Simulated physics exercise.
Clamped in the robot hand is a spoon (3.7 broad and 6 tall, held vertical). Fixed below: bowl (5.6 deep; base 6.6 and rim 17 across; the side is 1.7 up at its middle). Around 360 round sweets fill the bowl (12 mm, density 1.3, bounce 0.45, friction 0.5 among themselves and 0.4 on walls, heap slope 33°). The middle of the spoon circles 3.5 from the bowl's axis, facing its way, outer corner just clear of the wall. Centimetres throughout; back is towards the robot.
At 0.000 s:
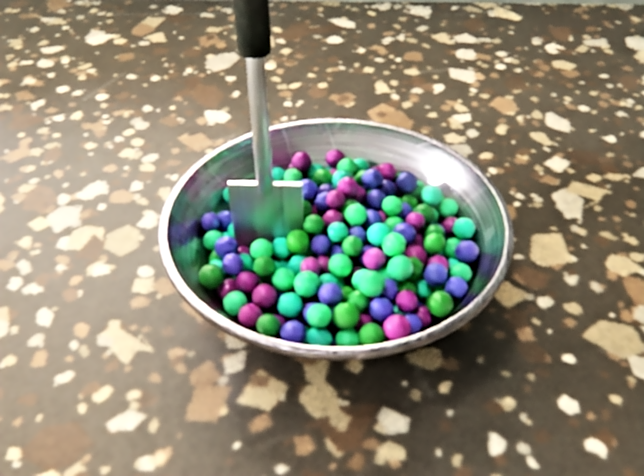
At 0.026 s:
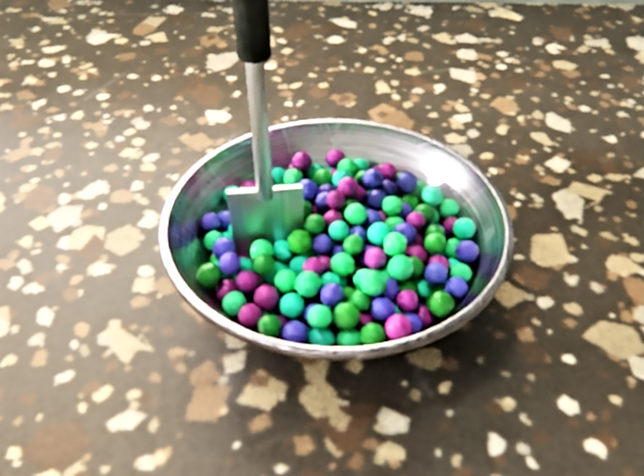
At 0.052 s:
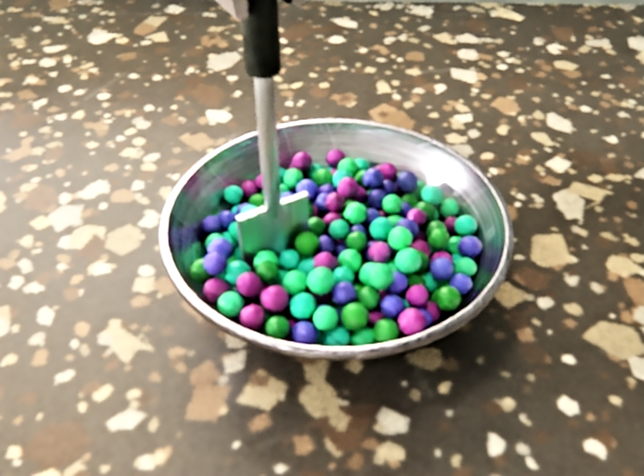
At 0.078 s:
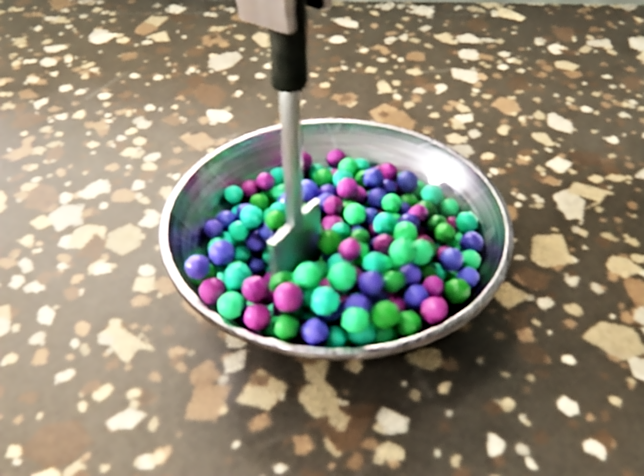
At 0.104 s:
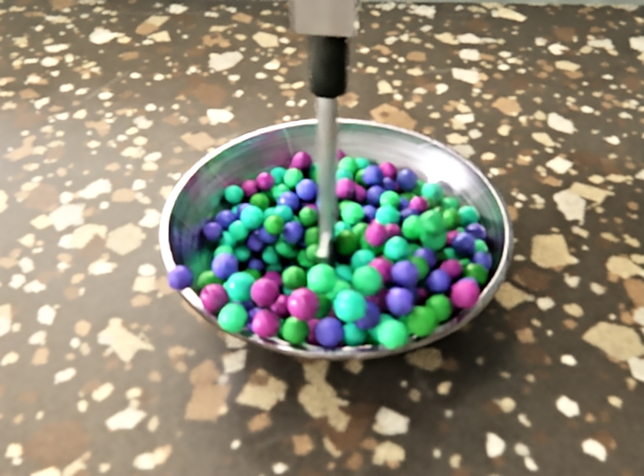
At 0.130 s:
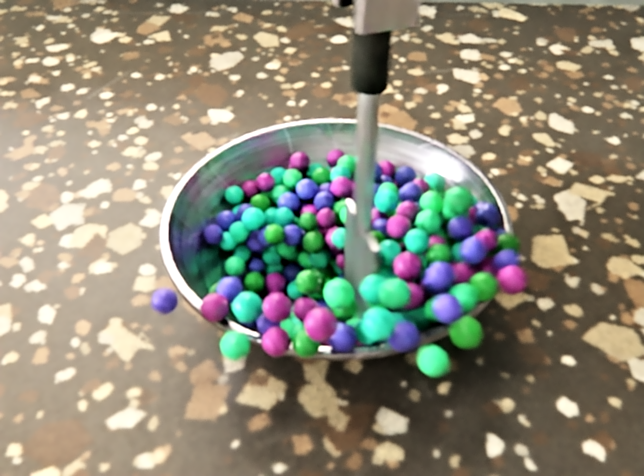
The clip shows a robot-held spatula-like tool upright in a metal bowl of green, purple and magenta balls, sweeping along the near side from left to right, pushing the balls until several go over the rim.
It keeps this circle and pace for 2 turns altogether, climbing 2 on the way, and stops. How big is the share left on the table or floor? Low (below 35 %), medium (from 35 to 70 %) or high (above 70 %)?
On the table or floor the share is medium, from 35 to 70 %.
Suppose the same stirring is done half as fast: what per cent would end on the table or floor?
Then about 25 per cent.
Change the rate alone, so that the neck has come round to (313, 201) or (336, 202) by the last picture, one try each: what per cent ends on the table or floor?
Some 35 and 45 per cent.
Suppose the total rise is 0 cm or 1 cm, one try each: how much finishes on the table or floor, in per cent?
Some 60 and 55 per cent.
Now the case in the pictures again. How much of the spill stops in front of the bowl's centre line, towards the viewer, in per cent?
Roughly 40 per cent.
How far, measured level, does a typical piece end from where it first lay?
About 10 cm.
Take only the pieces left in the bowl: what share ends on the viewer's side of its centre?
Some 55 per cent.
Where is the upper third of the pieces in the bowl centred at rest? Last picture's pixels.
Near (373, 258).
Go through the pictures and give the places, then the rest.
Spoon neck at (263, 158), 0° round; upper third of the load around (346, 232), from x 210 to 465, top at y 160; 355 in the bowl, in the first frame.
Spoon neck at (263, 164), 9° round; upper third of the load around (342, 235), from x 210 to 465, top at y 160, in the second frame.
Spoon neck at (271, 180), 32° round; upper third of the load around (343, 248), from x 205 to 470, top at y 160, in the third frame.
Spoon neck at (294, 195), 58° round; upper third of the load around (357, 262), from x 200 to 470, top at y 160, in the fourth frame.
Spoon neck at (328, 202), 85° round; upper third of the load around (378, 263), from x 180 to 480, top at y 160; 353 in the bowl, 2 in flight or on the tool, in the fifth frame.
Spoon neck at (364, 198), 111° round; upper third of the load around (409, 255), from x 165 to 510, top at y 160; 341 in the bowl, 14 in flight or on the tool, in the sixth frame.
After 0.36 s, 346° round, highest piece 10 above the table; 226 in the bowl, 87 on the table or floor, 42 in flight or on the tool.
After 0.60 s, 222° round, highest piece 8 above the table; 187 in the bowl, 156 on the table or floor, 12 in flight or on the tool.
After 0.91 s, 0° round, highest piece 5 above the table; 185 in the bowl, 170 on the table or floor.
After 1.61 s, 0° round, highest piece 5 above the table; 185 in the bowl, 170 on the table or floor.
At rest, 185 in the bowl, 170 on the table or floor. That is 48 % on the table or floor.
